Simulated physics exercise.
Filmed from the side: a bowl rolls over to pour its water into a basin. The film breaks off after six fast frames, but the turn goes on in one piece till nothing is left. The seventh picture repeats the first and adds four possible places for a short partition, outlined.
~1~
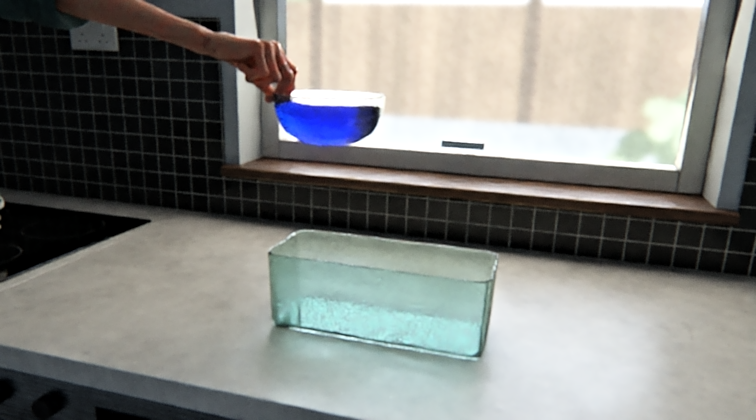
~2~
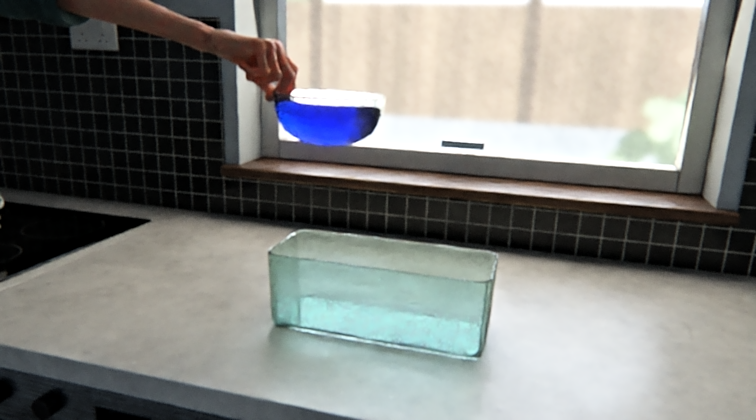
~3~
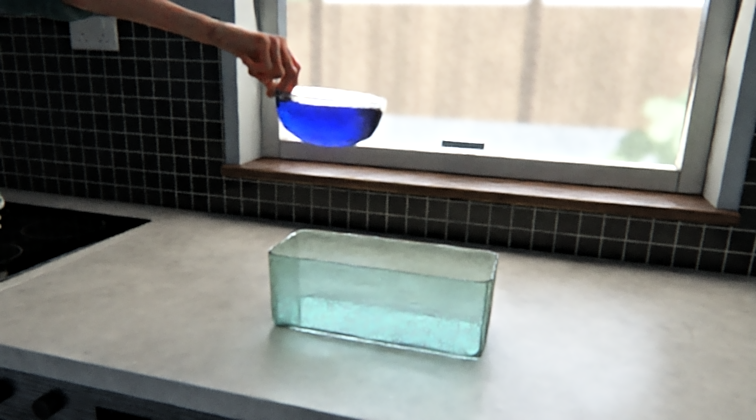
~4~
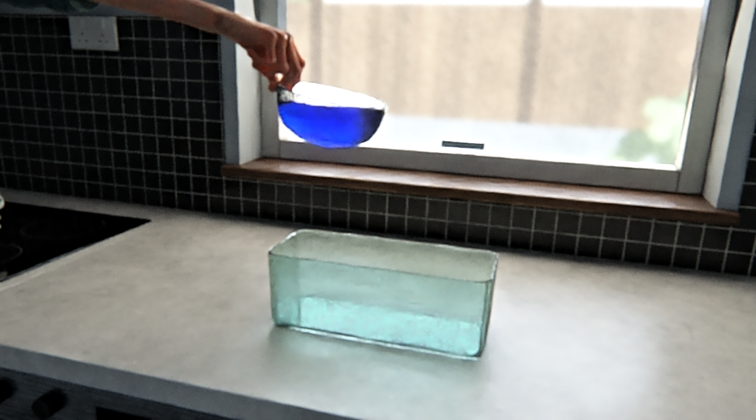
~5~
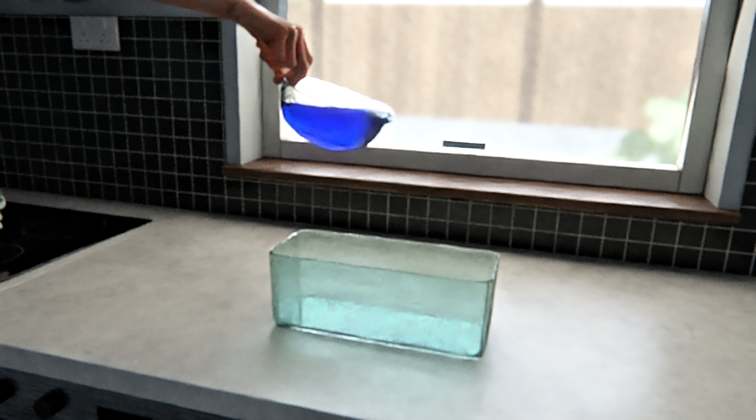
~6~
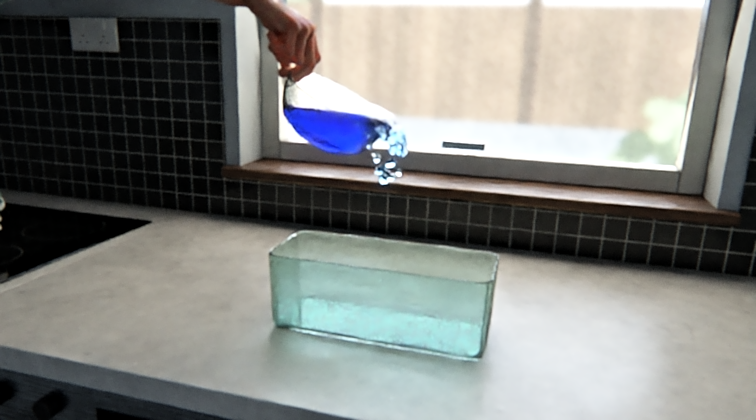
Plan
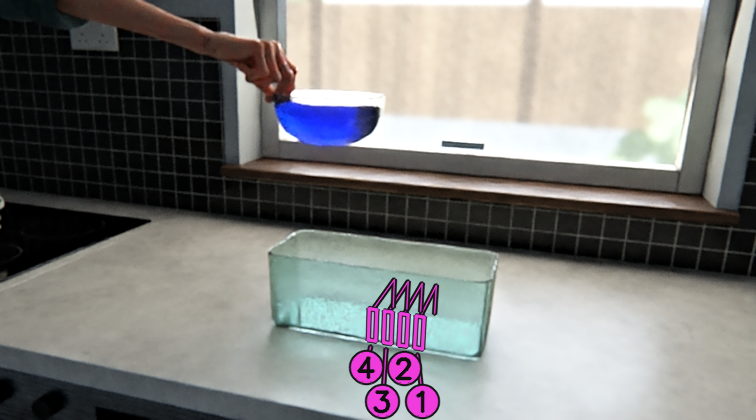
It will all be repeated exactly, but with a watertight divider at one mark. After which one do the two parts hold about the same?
Best: 1.
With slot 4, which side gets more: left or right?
More ends on the right.
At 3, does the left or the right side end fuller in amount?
More ends on the right.
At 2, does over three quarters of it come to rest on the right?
No.
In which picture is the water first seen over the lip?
Picture 5.
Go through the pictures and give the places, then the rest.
The first picture shows upright, lip at (380, 96); basin from (273, 322) to (483, 358); nothing has left yet.
The second picture shows upright, lip at (381, 97); nothing has left yet.
The third picture shows tipped about 5°, lip at (382, 101); nothing has left yet.
The fourth picture shows tipped about 11°, lip at (383, 107); nothing has left yet.
The fifth picture shows tipped about 19°, lip at (385, 115); water is over the lip, down to (388, 121).
The sixth picture shows tipped about 28°, lip at (384, 126); water is over the lip, down to (385, 180).
In magenta, 1 at (417, 354); 2 at (401, 351); 3 at (386, 349); 4 at (370, 346).
With 1, about 49 % ends left of the wall and 50 % right of it.
With 2, about 30 % ends left of the wall and 68 % right of it.
With 3, about 21 % ends left of the wall and 78 % right of it.
With 4, about 11 % ends left of the wall and 87 % right of it.
